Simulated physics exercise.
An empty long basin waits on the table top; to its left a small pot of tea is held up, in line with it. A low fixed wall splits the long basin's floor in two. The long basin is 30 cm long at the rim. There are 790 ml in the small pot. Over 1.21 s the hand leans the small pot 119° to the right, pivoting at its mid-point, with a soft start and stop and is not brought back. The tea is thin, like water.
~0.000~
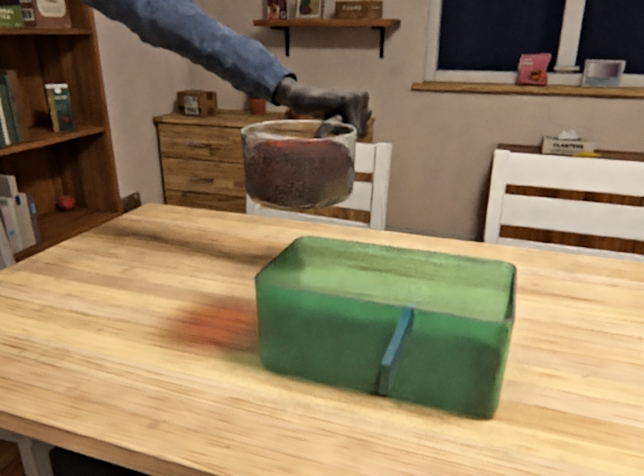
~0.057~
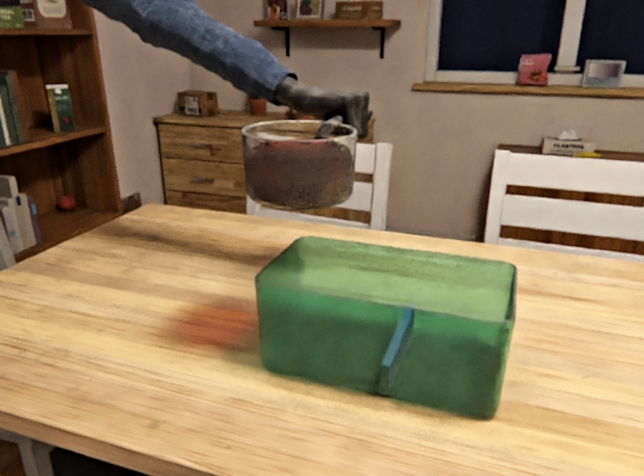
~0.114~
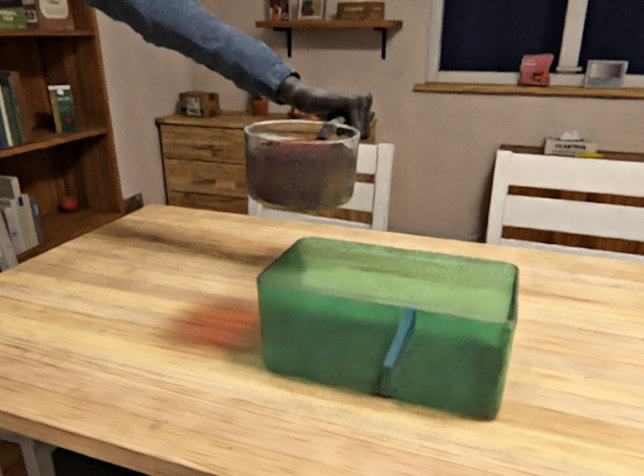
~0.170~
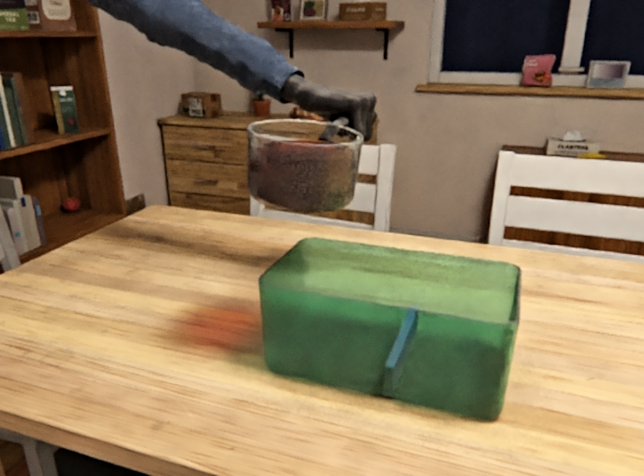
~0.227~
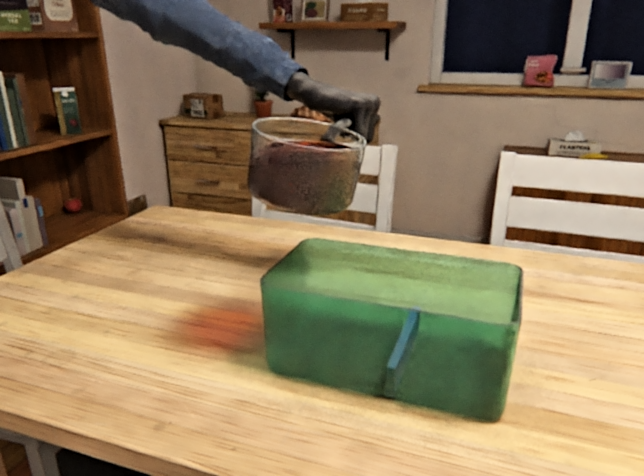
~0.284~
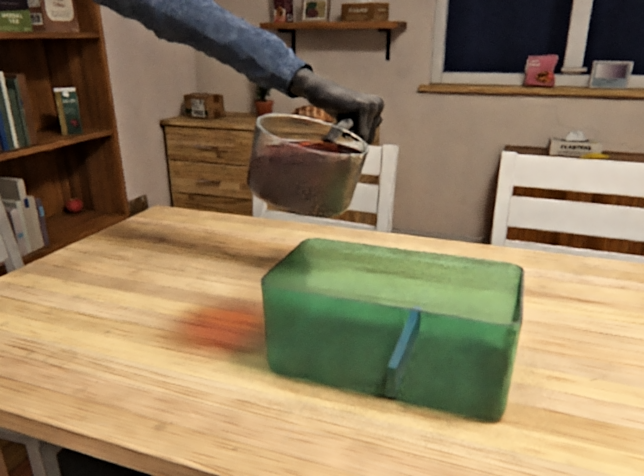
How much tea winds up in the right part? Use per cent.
Roughly 47 per cent is past the wall.
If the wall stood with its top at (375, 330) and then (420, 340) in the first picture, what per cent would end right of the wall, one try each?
First 75, then 20 per cent.
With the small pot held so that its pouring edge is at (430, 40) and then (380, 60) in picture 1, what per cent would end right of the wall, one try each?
First 70, then 75 per cent.
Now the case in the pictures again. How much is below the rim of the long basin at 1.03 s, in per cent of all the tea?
Some 86 per cent.
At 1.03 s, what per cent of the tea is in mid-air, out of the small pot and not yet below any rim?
Some 7 per cent.
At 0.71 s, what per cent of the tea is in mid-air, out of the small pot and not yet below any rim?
About 32 per cent.
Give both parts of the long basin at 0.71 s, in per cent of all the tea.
Left about 5, right about 9.
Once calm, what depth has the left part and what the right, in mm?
Left about 16 mm, right about 18 mm.
Then, 0.71 s in, the tilt is 76° and 54 per cent is still to pour, 5 is left of the wall and 9 right of it.
Then, 1.03 s in, the tilt is 112° and 6 per cent is still to pour, 40 is left of the wall and 47 right of it.
Then, 1.35 s in, the tilt is 119° and 0 per cent is still to pour, 52 is left of the wall and 47 right of it.
Then, 1.71 s in, the tilt is 119° and 0 per cent is still to pour, 52 is left of the wall and 47 right of it.
Finally, 52 per cent lies left of the wall, 47 right of it and 1 outside.
